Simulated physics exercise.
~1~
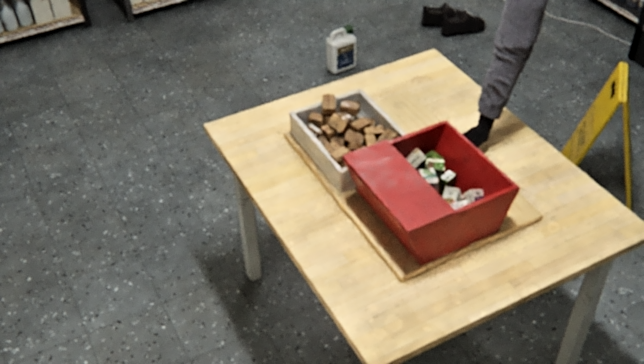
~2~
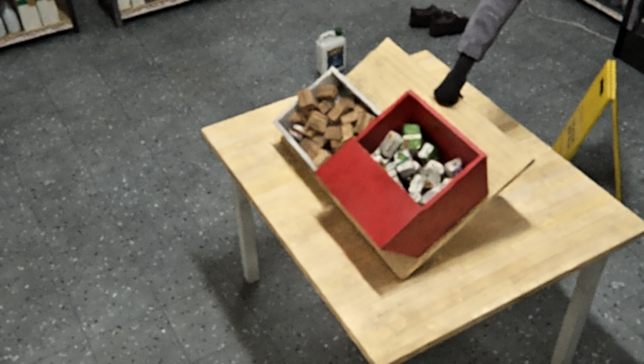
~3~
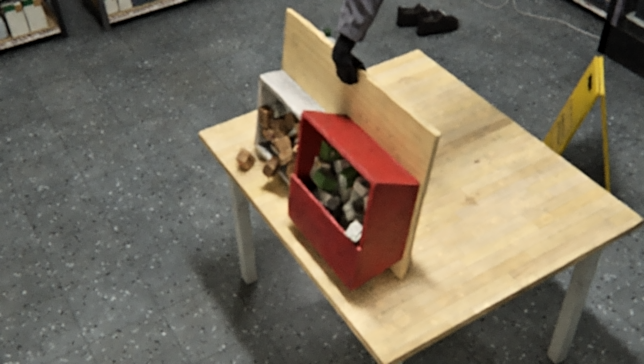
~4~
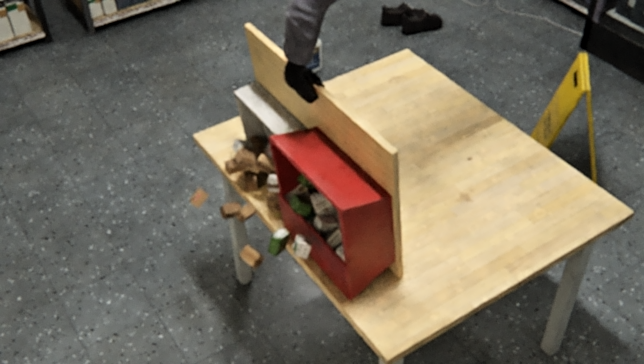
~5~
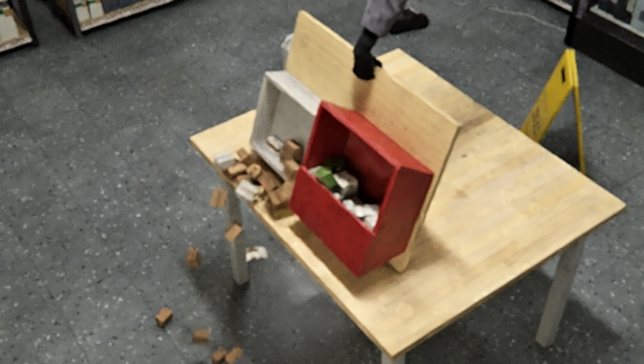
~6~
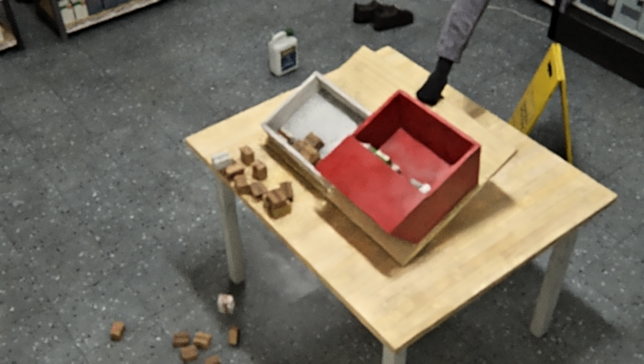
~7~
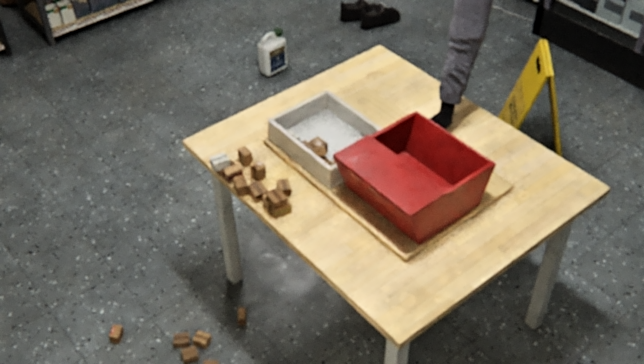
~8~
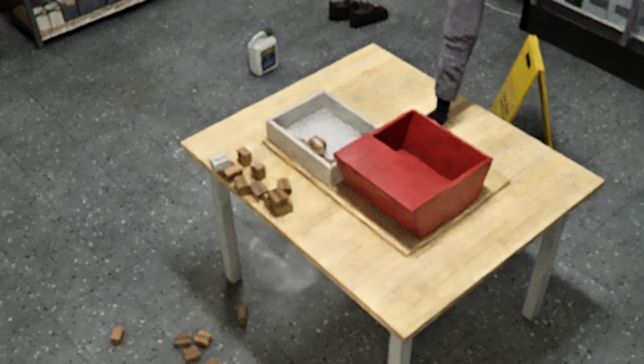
On a wooden table, a gloved hand tipped up a board holding a red basket and a white basket, spilling most of the white one's small brown blocks onto the tabletop and floor, then lowered it flat, leaving the spilled blocks scattered.
